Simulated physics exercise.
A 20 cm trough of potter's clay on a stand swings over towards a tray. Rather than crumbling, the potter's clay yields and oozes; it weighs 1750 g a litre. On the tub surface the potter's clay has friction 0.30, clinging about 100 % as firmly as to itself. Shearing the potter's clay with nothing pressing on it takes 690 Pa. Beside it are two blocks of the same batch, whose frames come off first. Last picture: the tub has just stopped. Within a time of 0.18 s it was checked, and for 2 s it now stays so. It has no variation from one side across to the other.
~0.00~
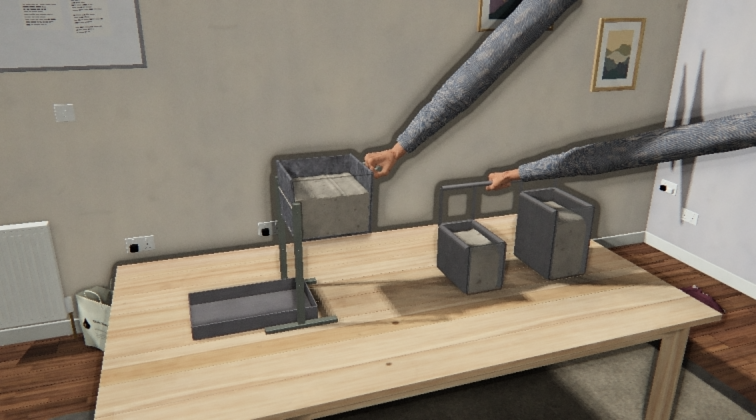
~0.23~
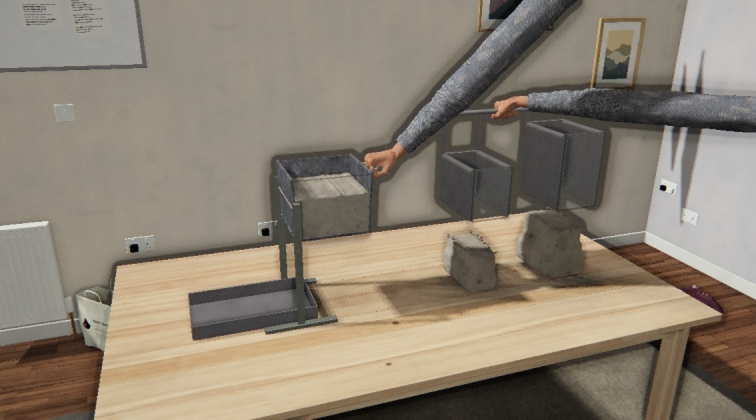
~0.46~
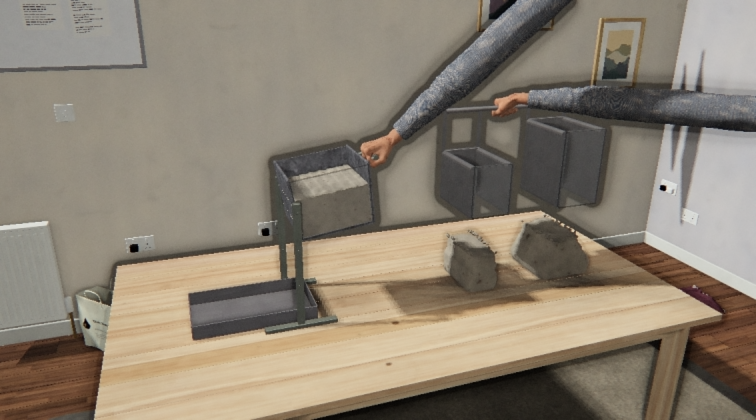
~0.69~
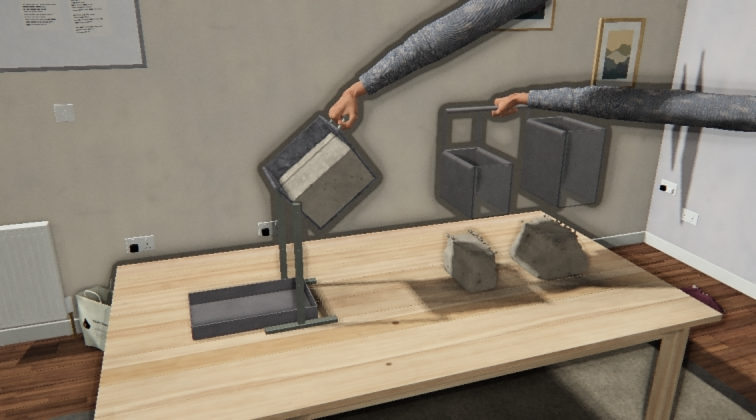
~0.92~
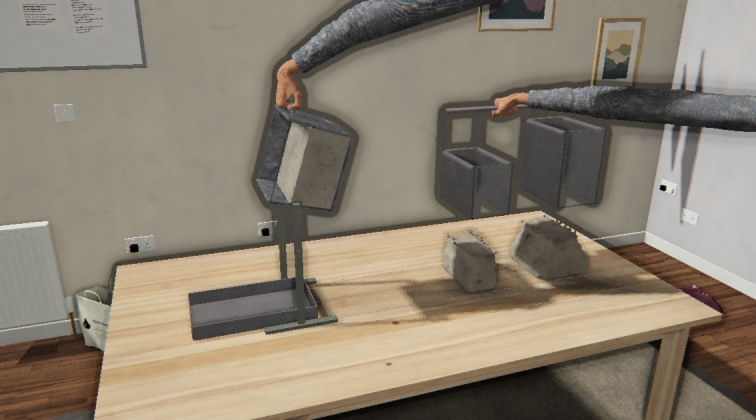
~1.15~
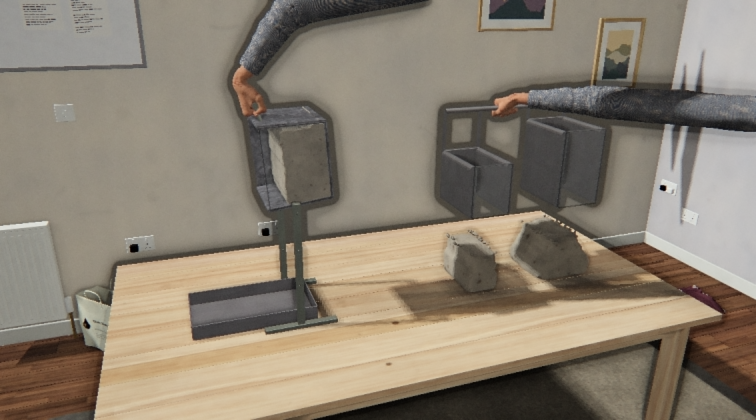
Two grey-sleeved arms reach in from the right over a pale wooden table in a beige-walled room, seen from a fixed, slightly raised viewpoint. A dark grey trough of lighter grey clay sits on a stand beside a shallow tray, with two filled moulds to the right. One hand lifts the joined moulds off two blocks, the right one slumping, then the other swings the trough leftward onto its side.
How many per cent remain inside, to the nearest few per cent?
Roughly 54 per cent remains inside.
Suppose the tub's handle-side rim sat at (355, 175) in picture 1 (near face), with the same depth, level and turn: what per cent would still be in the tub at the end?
Some 100 percent would still be in the tub at the end.
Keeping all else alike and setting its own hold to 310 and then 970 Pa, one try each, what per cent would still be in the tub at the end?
Expect about 40 in a hundred, then about 100 in a hundred.
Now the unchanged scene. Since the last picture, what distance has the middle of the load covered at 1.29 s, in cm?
It has moved around 2 centimetres.
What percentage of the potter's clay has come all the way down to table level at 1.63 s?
About 0 per cent.
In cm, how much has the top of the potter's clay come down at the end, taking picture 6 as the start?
Roughly 0 cm.
By 1.29 s, the tub is at 94 degrees and holds 100 %.
By 1.46 s, the tub is at 94 degrees and holds 92 %.
By 1.63 s, the tub is at 94 degrees and holds 70 %.
By 1.80 s, the tub is at 94 degrees and holds 54 %.
By 3.15 s, at the end, the tub is at 94 degrees and holds 54 %.
